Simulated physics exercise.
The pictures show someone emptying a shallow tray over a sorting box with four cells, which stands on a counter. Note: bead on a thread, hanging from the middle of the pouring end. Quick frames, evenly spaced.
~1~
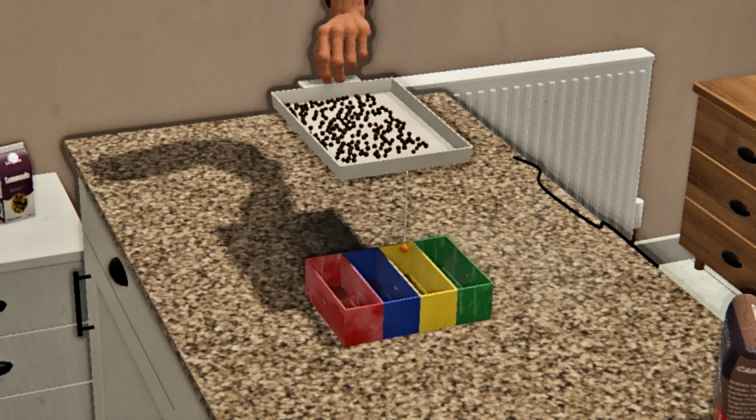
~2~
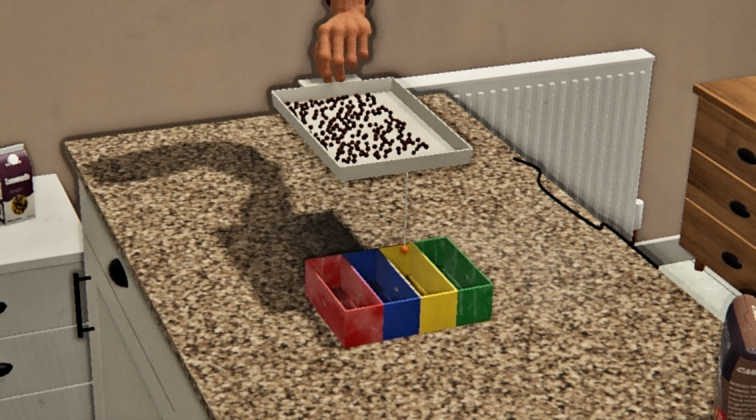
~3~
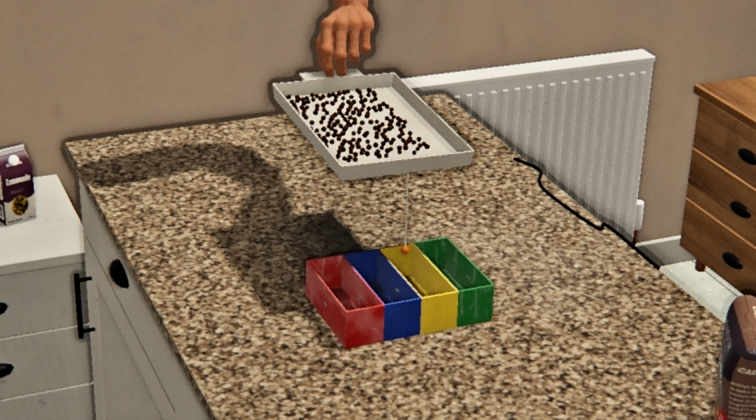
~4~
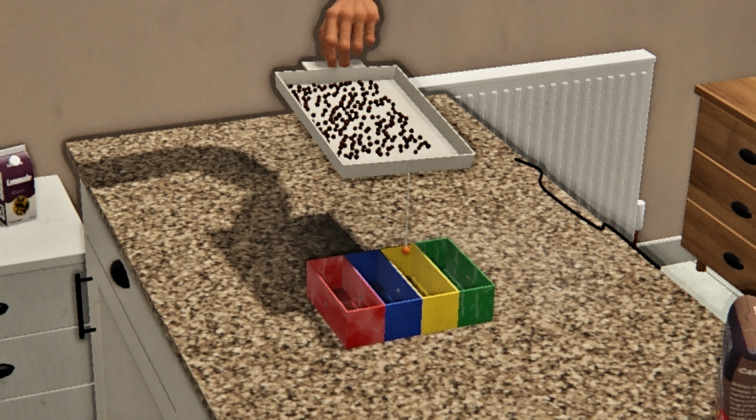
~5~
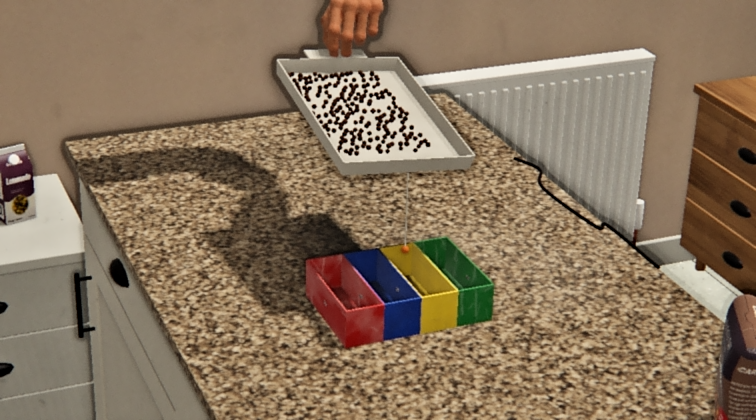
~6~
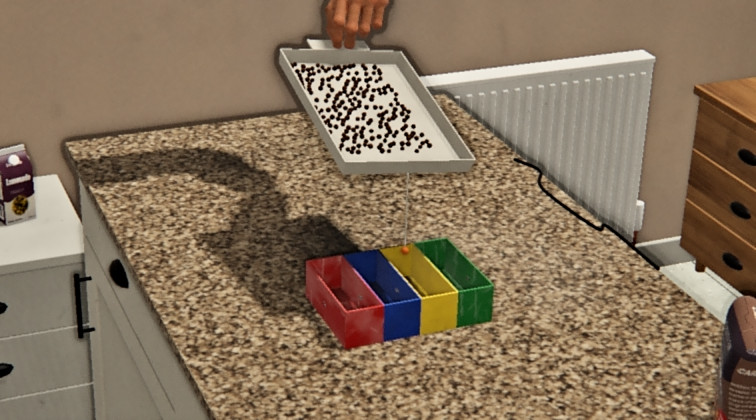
At first, a hand holds a shallow white tray of small dark berries nearly level above a speckled counter, where a box with red, blue, yellow and green cells stands. The hand then slowly raises the tray's far end, and it slants more steeply toward the viewer, its front right corner dipping lowest.
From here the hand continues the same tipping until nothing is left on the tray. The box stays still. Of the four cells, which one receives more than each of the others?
The green cell receives the most.
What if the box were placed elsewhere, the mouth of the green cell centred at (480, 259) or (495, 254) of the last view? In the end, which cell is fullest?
The first time the green one comes out on top, the second time the cell in yellow.
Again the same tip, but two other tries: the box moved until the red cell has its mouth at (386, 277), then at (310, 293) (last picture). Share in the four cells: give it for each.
It comes to about 100 per cent the first time and about 0 per cent the second.
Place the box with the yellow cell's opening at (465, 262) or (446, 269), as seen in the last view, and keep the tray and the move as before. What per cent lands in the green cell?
In order: 10 percent and 80 percent.
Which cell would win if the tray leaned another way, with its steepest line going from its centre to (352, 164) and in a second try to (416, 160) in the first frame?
Red; that green cell.
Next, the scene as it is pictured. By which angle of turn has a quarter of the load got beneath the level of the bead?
It is at around 100 degrees by then.
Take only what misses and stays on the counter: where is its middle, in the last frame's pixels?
Estimate: Around (506, 288).
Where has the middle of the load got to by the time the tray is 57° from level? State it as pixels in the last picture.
The middle of the load sits near (446, 160).
Soon after the last picture, tray tipped steeply; nearly all on the tray; a small part falling or outside the box.
A little later, tray tipped right over; most on the tray; a stray few in the green cell; a small part falling or outside the box.
Later still, tray tipped past a quarter turn; about half in the green cell; a stray few in the yellow cell; about half falling or outside the box.
At rest, tray tipped past a quarter turn; about half in the green cell; a stray few in the yellow cell; none in the red cell; none in the blue cell; about half outside the box.
